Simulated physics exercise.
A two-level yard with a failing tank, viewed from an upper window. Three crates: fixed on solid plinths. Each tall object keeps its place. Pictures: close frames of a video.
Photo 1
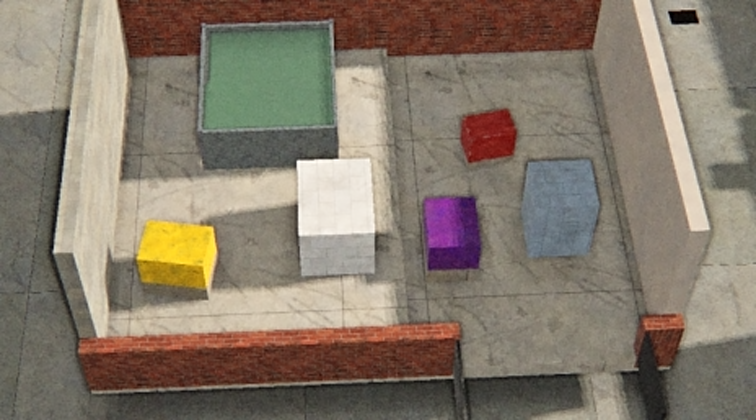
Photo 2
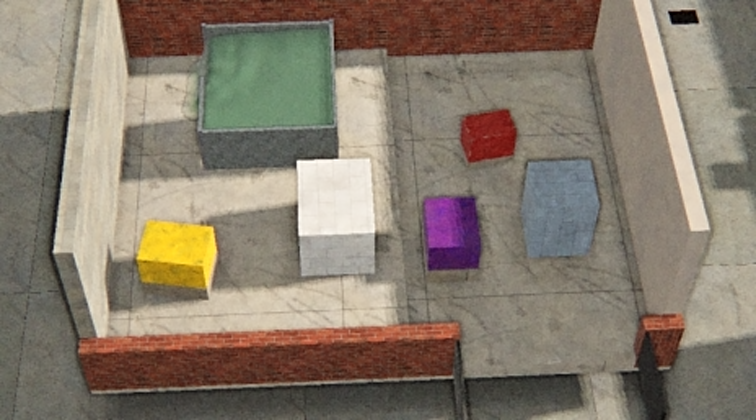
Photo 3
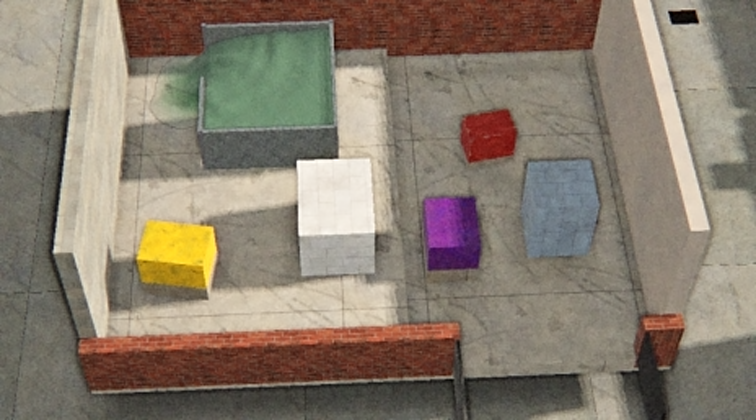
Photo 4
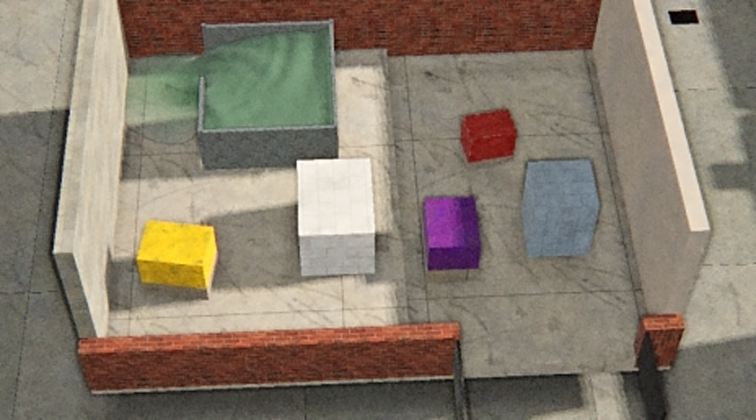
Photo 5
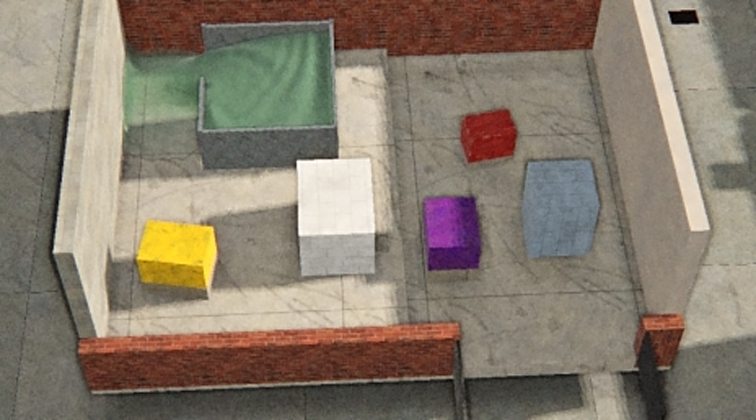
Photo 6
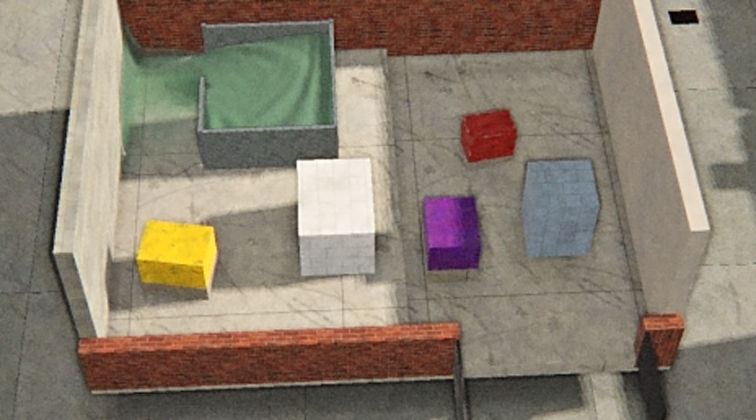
Green water sat still in a gray tank, then poured out through a gap in its left side, spread across the concrete to the pale left wall, and began running along it toward the yellow block.
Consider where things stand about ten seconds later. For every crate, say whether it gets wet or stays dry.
Outcome: Red crate: High enough. Yellow crate: Too low. Purple crate: High enough.
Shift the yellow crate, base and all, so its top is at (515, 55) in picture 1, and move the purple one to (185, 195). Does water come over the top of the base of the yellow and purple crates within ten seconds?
Yellow: Not reached; purple: Overtopped.
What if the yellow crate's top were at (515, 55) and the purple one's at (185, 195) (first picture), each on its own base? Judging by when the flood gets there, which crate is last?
That would be the red-painted one.
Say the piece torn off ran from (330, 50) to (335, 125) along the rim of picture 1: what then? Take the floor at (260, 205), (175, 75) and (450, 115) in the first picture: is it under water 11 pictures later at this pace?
Taken in turn, that's not reached, not reached, and finally reached.
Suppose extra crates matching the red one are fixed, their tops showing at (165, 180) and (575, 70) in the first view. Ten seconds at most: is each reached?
Crate one is touched by the flood; crate two avoids the flood.
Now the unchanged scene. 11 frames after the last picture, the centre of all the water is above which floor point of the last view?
Near pixel (225, 124).
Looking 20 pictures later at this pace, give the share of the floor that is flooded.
Estimated share: Around 45 %.
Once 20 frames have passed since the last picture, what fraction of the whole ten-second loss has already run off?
Near 0 in a hundred.
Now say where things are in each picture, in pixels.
In the first picture, still water in the water tank at (268, 78).
In the second picture, the front is at (194, 117), out from the gap at (208, 76).
In the third picture, water pours out at (208, 78) and has run to (160, 116).
In the fourth picture, water pours out at (208, 79) and has run to (126, 117).
In the fifth picture, the front is at (123, 146), out from the gap at (209, 80).
In the sixth picture, the front is at (121, 170), out from the gap at (208, 79).
A moment on, water covers 10 % of the floor; the red crate not reached, the yellow crate water round its plinth, the purple crate not reached.
Next, water covers 20 % of the floor; the red crate not reached, the yellow crate water round its plinth, the purple crate not reached.
Then, water covers 45 % of the floor; the red crate not reached, the yellow crate water round its plinth, the purple crate not reached.
Later, water covers 80 % of the floor; the red crate water round its plinth, the yellow crate water round its plinth, the purple crate water round its plinth.
In the end, water covers 90 % of the floor; the red crate stayed above the water, the yellow crate was topped, the purple crate stayed above the water.
